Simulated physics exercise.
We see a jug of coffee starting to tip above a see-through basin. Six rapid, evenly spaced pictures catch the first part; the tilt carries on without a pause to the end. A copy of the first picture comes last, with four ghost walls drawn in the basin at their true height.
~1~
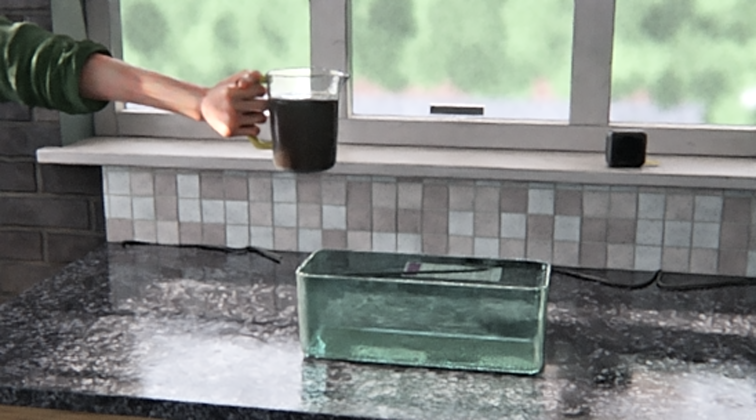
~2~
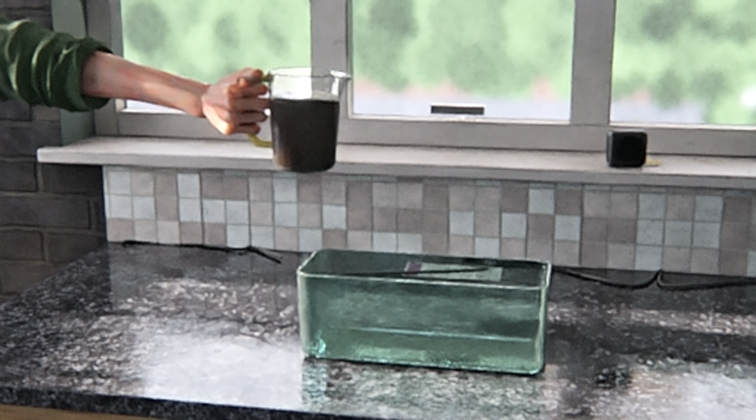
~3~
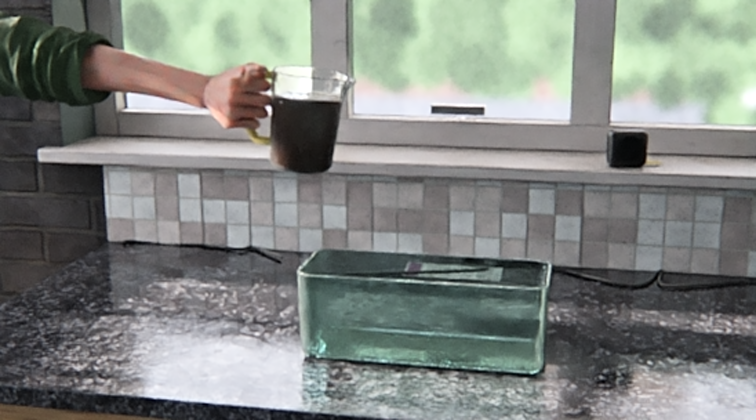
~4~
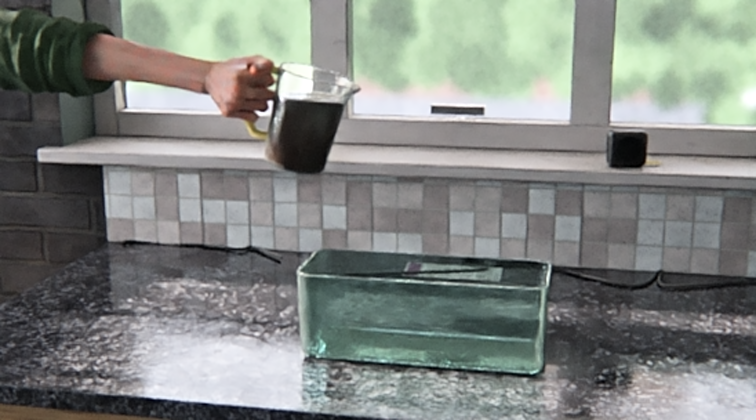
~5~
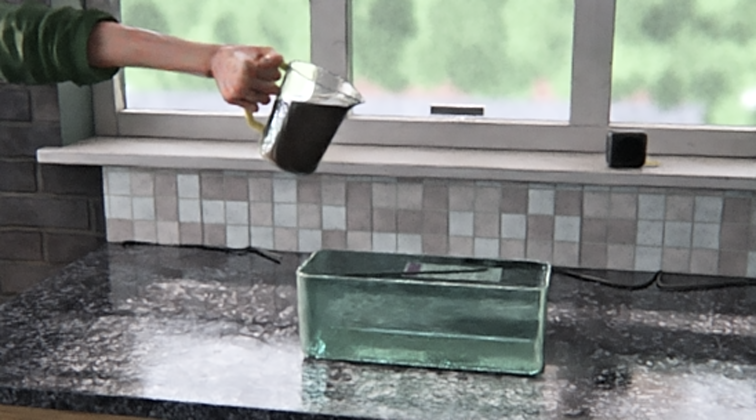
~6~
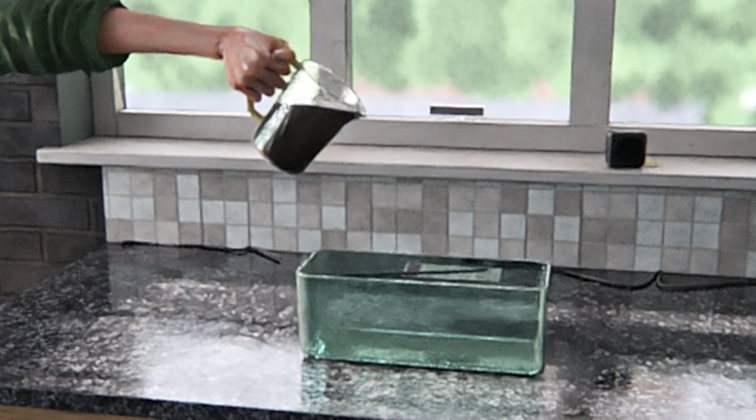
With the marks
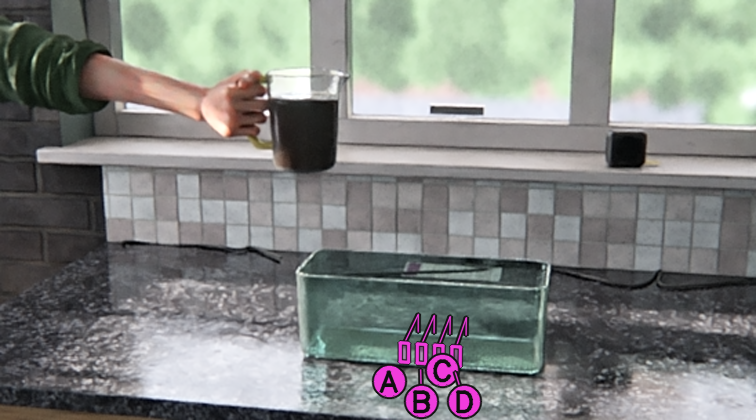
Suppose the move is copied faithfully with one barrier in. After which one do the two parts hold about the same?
Go for A.
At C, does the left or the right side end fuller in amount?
The left one.
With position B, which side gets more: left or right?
The left one.
On the marked copy, A at (403, 368); B at (420, 369); C at (437, 370); D at (455, 372).
With A, about 57 % ends left of the wall and 38 % right of it; 5 % is lost outside.
With B, about 72 % ends left of the wall and 14 % right of it; 14 % is lost outside.
With C, about 78 % ends left of the wall and 15 % right of it; 7 % is lost outside.
With D, about 72 % ends left of the wall and 21 % right of it; 7 % is lost outside.
